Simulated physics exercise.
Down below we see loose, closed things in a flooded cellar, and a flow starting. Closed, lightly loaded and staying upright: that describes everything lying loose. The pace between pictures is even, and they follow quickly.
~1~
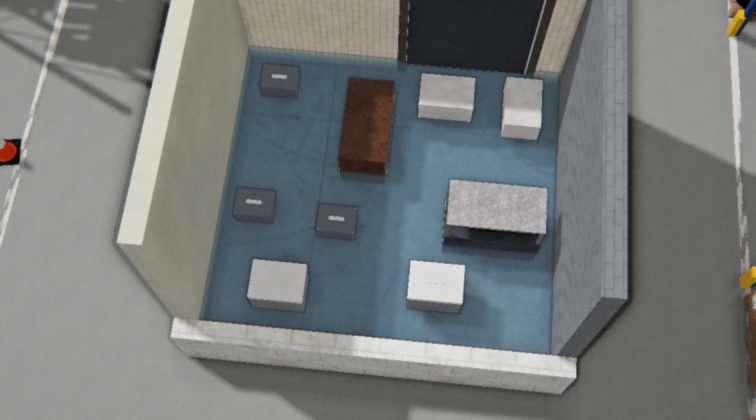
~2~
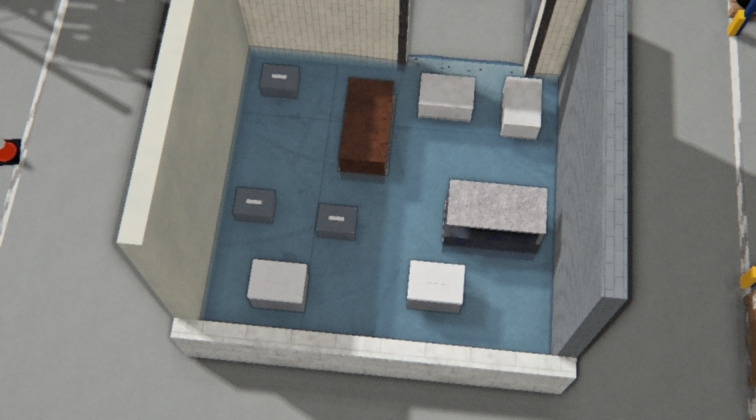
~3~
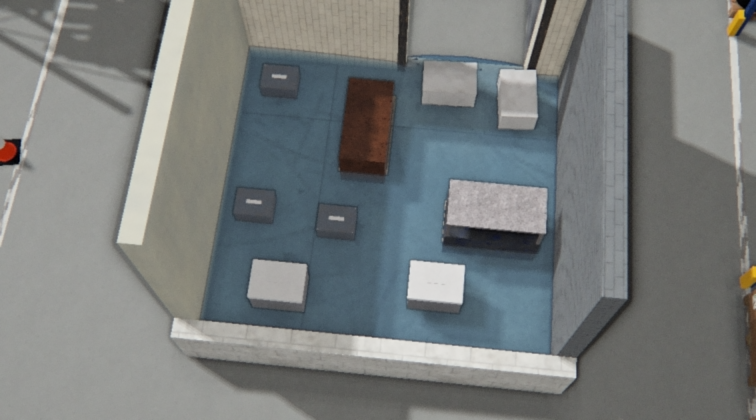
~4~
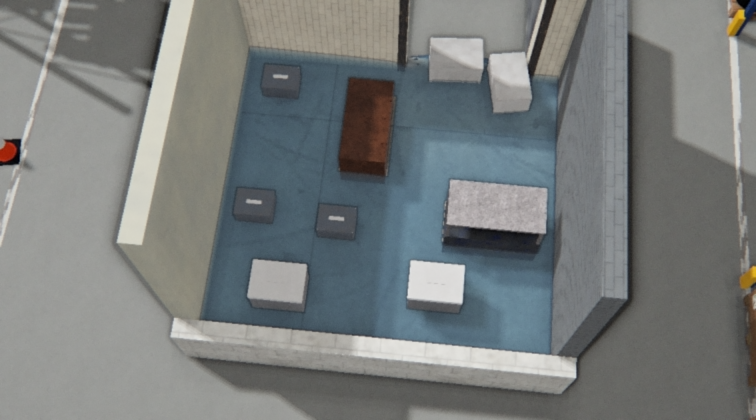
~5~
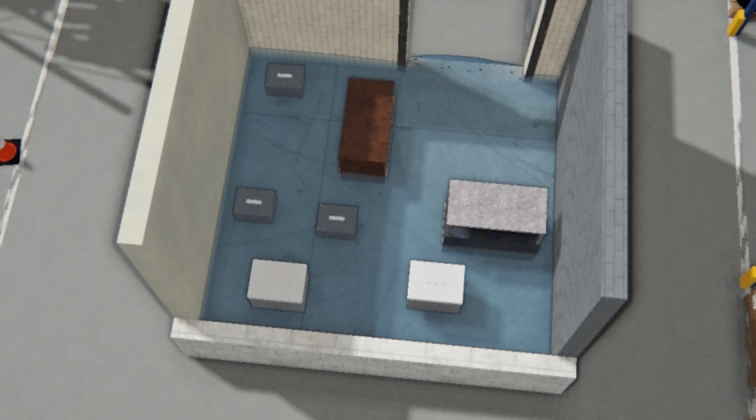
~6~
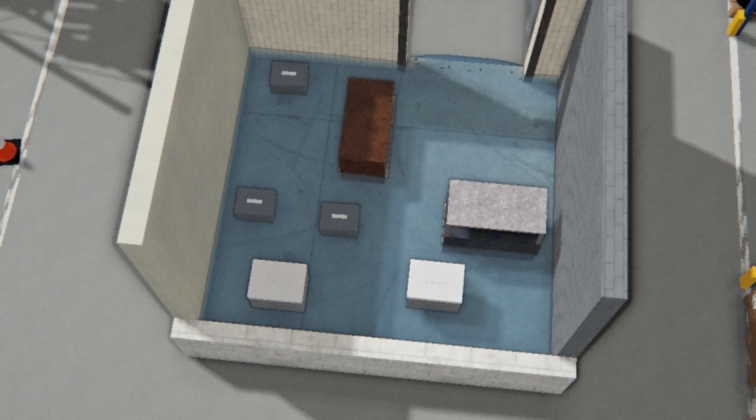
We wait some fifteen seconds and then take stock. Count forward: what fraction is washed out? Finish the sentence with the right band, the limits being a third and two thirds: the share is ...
The share is two thirds or more.
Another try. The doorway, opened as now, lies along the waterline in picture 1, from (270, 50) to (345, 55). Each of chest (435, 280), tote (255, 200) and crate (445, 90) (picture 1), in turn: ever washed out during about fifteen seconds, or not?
Taking each in turn, I'd say stuck within, carried off and stuck within.
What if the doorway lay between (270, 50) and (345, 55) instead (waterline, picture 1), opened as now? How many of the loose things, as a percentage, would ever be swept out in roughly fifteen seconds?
Some 40 per cent.
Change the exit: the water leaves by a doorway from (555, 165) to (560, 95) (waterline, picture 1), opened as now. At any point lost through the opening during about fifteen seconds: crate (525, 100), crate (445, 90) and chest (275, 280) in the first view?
Taking them one after another, flushed away, then flushed away, then held back.
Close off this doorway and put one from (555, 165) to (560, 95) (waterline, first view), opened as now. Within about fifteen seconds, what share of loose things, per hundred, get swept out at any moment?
I reckon close to 60 per cent.
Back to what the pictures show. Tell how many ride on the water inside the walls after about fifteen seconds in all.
My tally gives 2.
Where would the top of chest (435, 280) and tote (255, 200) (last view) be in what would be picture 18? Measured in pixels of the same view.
About (424, 231) and (277, 177).
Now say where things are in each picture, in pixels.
In the first picture, a tote at (279, 77), afloat; a tote at (337, 219) floats; 0 of 7 have shifted.
In the second picture, a tote at (279, 77) floats; a tote at (337, 219) floats; 0 of 7 have shifted.
In the third picture, a tote at (279, 77) floats; a tote at (337, 219) floats; 2 of 7 have shifted.
In the fourth picture, a tote at (281, 77), afloat; a tote at (337, 219) floats; 2 of 7 have shifted.
In the fifth picture, a tote at (285, 76) floats, close to its start; a tote at (337, 219), afloat; 3 of 7 have shifted.
In the sixth picture, a tote at (289, 74), afloat, close to its start; a tote at (339, 217) floats, close to its start; 3 of 7 have shifted.
A moment on, 2 of 7 are out; 5 afloat.
Next, 4 of 7 are out; 3 afloat.
Later, 4 of 7 are out; 3 afloat.
In the end, 5 of 7 are out; 2 afloat.
